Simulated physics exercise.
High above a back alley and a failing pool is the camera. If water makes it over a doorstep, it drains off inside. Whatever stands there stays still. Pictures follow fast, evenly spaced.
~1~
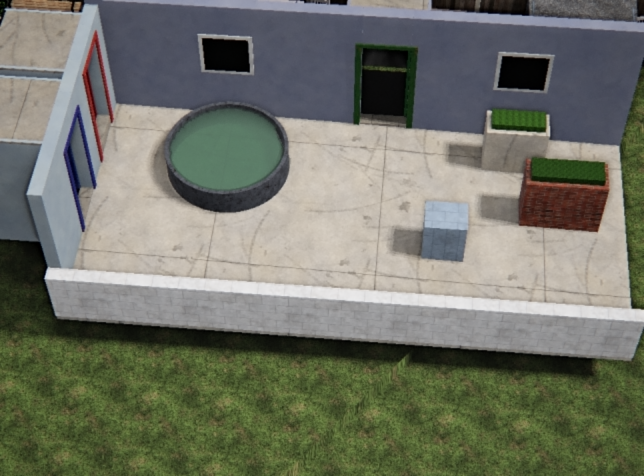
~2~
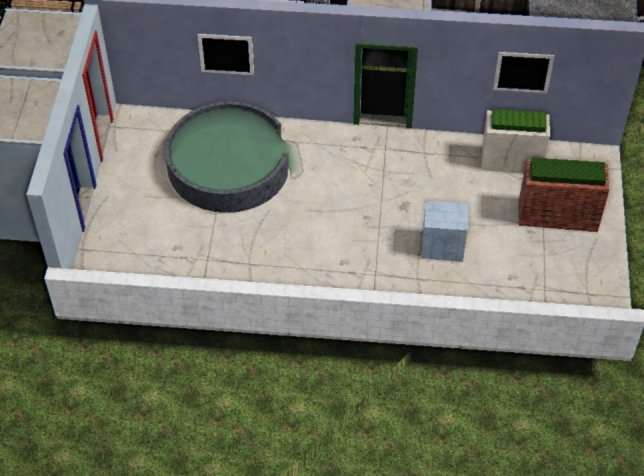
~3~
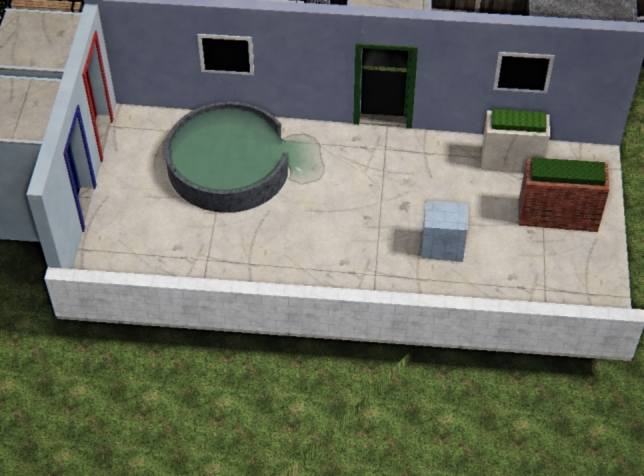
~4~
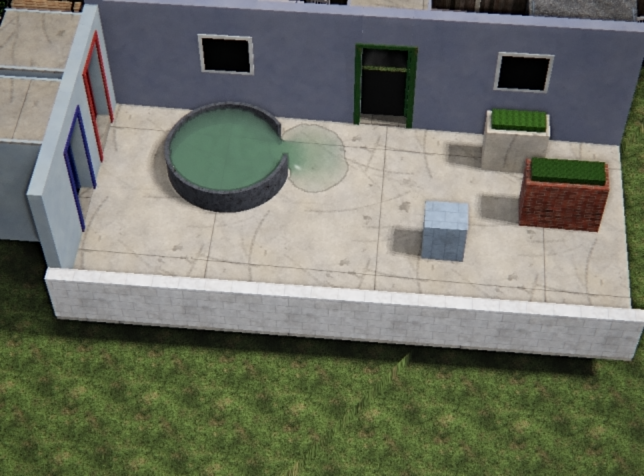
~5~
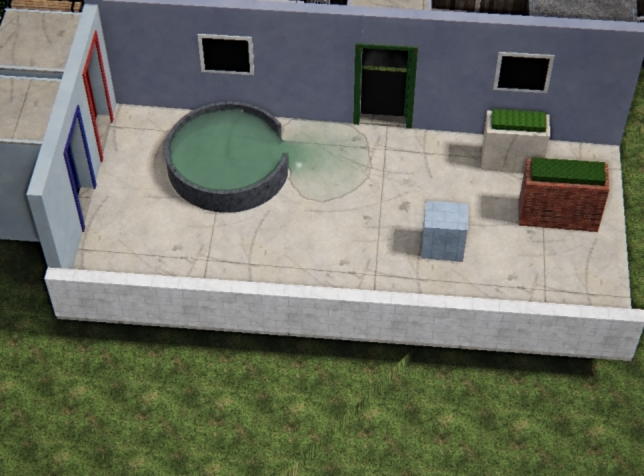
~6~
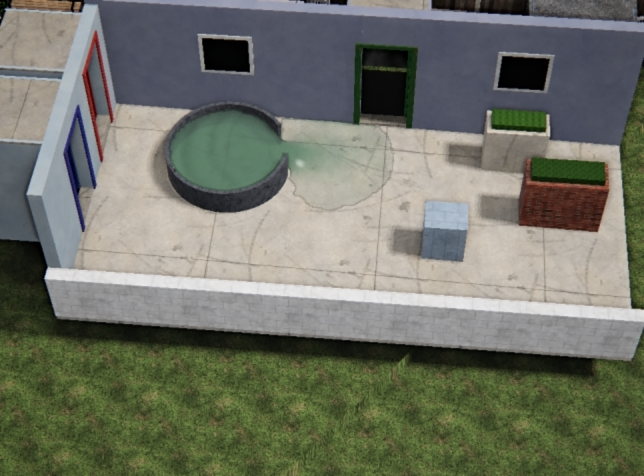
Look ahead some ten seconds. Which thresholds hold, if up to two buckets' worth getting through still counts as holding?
The green door does not hold; the blue door holds; the red door holds.
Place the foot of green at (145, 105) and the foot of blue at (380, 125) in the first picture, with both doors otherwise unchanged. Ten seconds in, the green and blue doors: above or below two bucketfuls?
Well, the green door comes up short while the blue door overshoots.
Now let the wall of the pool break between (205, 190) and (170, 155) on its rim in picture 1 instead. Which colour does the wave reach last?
I'd say the green door.
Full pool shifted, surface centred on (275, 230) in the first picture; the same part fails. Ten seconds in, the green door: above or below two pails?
Briefly, the green door gets little enough.
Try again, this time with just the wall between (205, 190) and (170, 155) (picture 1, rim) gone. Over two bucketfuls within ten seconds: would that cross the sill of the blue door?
As for the blue door, it tops the mark.
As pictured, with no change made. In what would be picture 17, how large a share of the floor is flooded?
That works out at 30 %.
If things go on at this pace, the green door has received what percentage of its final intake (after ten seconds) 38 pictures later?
Working it through, I arrive at 95 %.
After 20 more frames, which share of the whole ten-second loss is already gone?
Estimate: Some 15 %.
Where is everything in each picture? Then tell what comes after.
Still water in the round tank at (227, 149), in the first frame.
The front is at (292, 176), out from the gap at (285, 152), in the second frame.
The front is at (318, 174), out from the gap at (285, 153), in the third frame.
The front is at (340, 176), out from the gap at (285, 153), in the fourth frame.
Water pours out at (285, 153) and has run to (360, 137), in the fifth frame.
Water pours out at (285, 153) and has run to (387, 151), in the sixth frame.
A moment on, water covers 20 % of the floor; the green door under two buckets in, the blue door not reached, the red door not reached.
Next, water covers 30 % of the floor; the green door under two buckets in, the blue door not reached, the red door not reached.
Then, water covers 35 % of the floor; the green door over two buckets in, the blue door not reached, the red door not reached.
Later, water covers 45 % of the floor; the green door over two buckets in, the blue door not reached, the red door not reached.
In the end, water covers 45 % of the floor; the green door over two buckets in, the blue door not reached, the red door not reached.
